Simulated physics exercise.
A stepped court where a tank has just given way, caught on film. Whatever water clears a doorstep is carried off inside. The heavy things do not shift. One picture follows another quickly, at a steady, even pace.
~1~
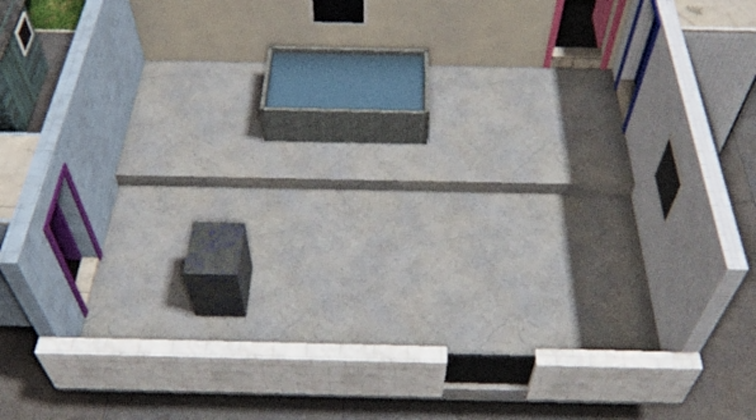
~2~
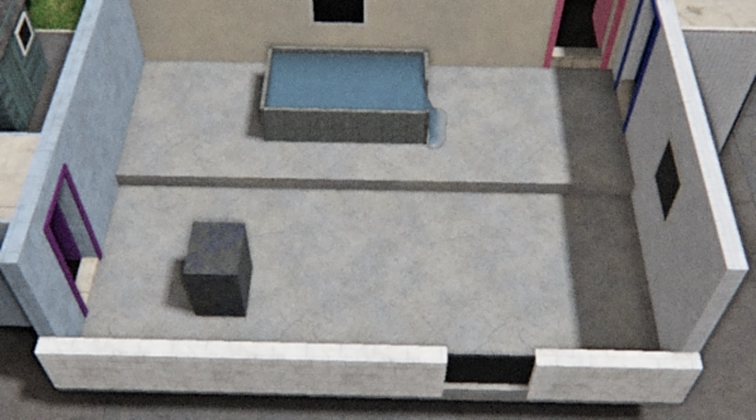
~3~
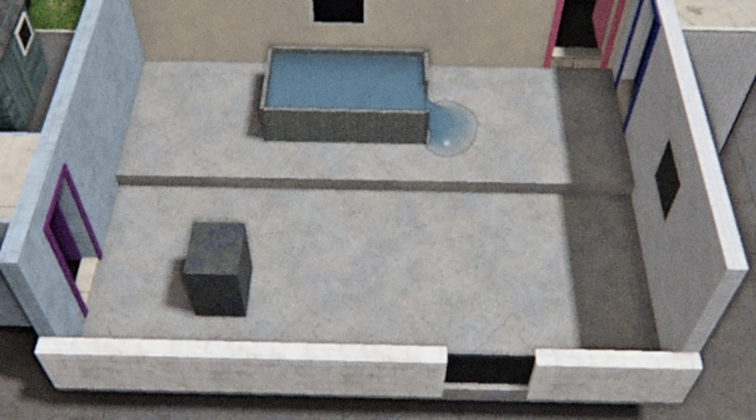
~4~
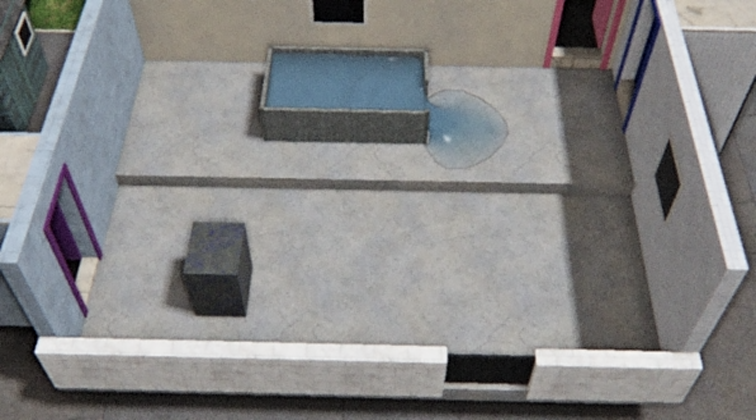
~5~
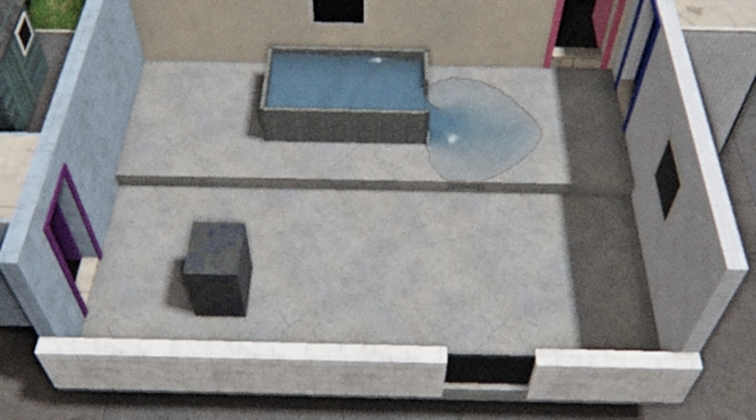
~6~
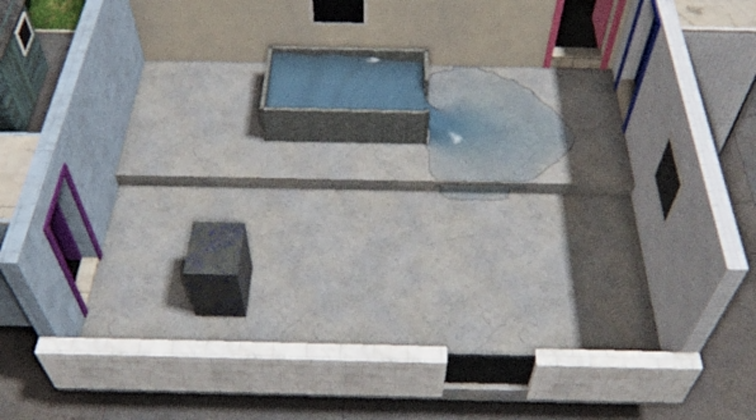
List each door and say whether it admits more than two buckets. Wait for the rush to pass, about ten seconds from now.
Blue door - admits no more than two; pink door - admits no more than two; purple door - admits no more than two.
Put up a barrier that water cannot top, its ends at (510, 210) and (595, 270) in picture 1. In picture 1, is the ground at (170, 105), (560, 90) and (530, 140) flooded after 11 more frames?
Reading them off in sequence: Spared, swamped, swamped.
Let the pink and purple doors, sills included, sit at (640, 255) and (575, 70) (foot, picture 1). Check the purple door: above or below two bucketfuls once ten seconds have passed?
Result - purple door crosses the line.
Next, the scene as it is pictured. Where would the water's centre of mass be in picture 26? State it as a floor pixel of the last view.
Somewhere around (455, 143) in the last view.
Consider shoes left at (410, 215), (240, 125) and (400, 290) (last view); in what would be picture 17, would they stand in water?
Lab note, in the order given: Unwetted, unwetted, unwetted.
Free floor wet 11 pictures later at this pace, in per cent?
I reckon 30 per cent or so.
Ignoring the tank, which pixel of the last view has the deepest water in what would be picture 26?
Roughly at (657, 366).
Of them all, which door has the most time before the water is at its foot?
Answer is the purple door.
A moment on, water covers 25 % of the floor; the blue door wet at the sill, nothing in, the pink door wet at the sill, nothing in, the purple door not reached.
Next, water covers 30 % of the floor; the blue door wet at the sill, nothing in, the pink door wet at the sill, nothing in, the purple door not reached.
Then, water covers 35 % of the floor; the blue door wet at the sill, nothing in, the pink door wet at the sill, nothing in, the purple door not reached.
Later, water covers 50 % of the floor; the blue door wet at the sill, nothing in, the pink door wet at the sill, nothing in, the purple door not reached.
In the end, water covers 80 % of the floor; the blue door wet at the sill, nothing in, the pink door wet at the sill, nothing in, the purple door wet at the sill, nothing in.
